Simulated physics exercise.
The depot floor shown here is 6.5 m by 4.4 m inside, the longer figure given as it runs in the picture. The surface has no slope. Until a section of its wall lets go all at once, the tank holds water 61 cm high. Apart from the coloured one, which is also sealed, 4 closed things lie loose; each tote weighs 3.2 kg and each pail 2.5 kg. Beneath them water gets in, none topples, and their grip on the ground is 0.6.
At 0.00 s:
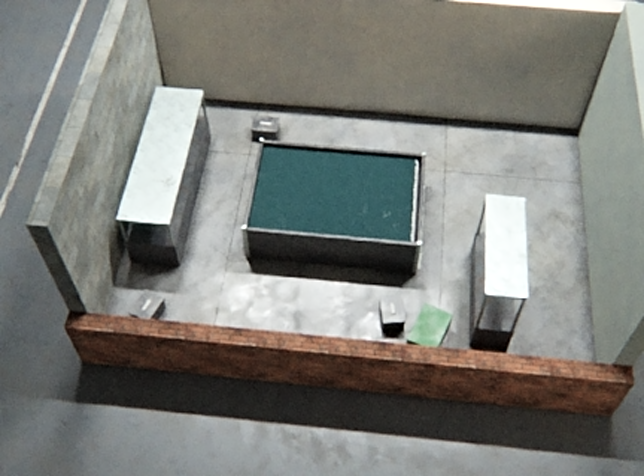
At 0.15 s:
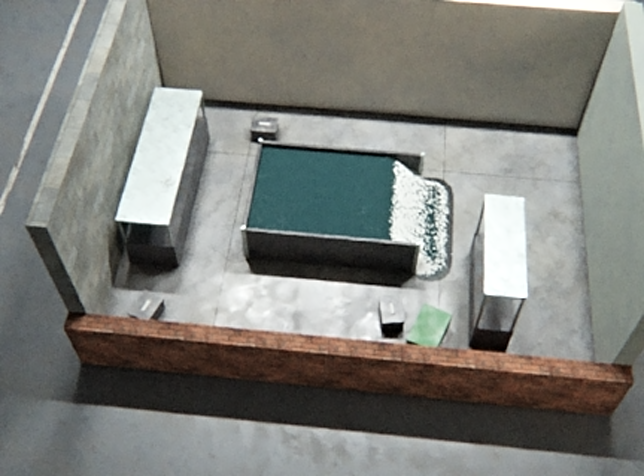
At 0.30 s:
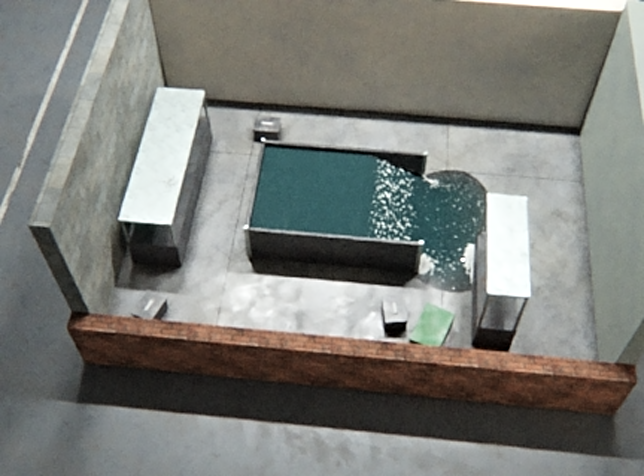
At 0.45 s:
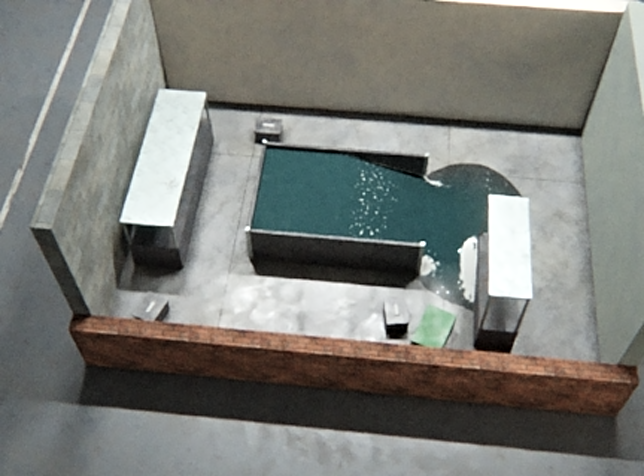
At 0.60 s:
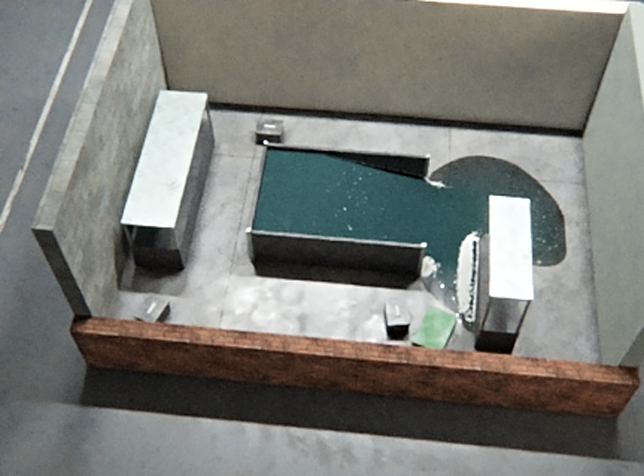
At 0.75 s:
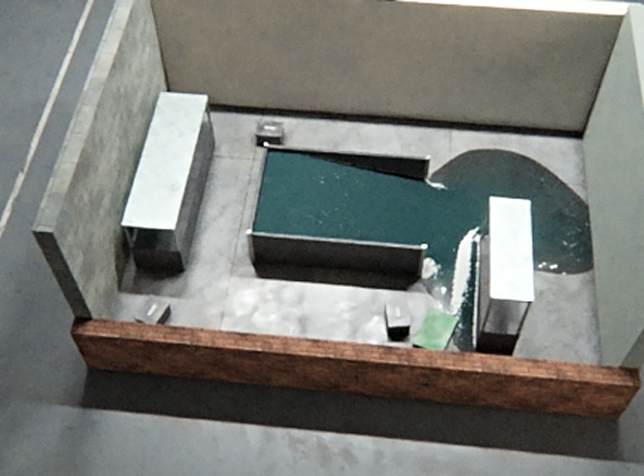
On a walled depot floor, dark green water pours through the open right side of a rectangular tank, foaming at first, then spreads around the white-topped block at right, while the small boxes and green crate stay in place.
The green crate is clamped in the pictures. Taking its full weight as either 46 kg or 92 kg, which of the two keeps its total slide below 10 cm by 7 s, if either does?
Only 92 kg does.
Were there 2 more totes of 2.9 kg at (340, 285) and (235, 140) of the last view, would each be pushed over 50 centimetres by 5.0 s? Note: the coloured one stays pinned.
Taking them in that order, they come out larger and lesser.
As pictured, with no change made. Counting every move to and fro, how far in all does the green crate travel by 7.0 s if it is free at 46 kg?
60 cm, roughly.
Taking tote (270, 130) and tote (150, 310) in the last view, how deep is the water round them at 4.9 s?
Depth approx. 9 cm / 5 cm.
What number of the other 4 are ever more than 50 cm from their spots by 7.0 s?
The total is 3.
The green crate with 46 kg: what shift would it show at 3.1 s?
I'd put it at roughly 60 cm.
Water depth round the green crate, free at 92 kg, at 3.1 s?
Depth: Approx. 12 cm.
After 1.4 s the green crate would be 0 cm from its start with 46 kg and 0 cm from its start with 92 kg; 8 cm of water round it then.
After 3.1 s the green crate would be 60 cm from its start with 46 kg and 0 cm from its start with 92 kg; 12 cm of water round it then.
After 4.9 s the green crate would be 61 cm from its start with 46 kg and 0 cm from its start with 92 kg; 9 cm of water round it then.
After 7.0 s the green crate would be 61 cm from its start with 46 kg and 0 cm from its start with 92 kg; 6 cm of water round it then.
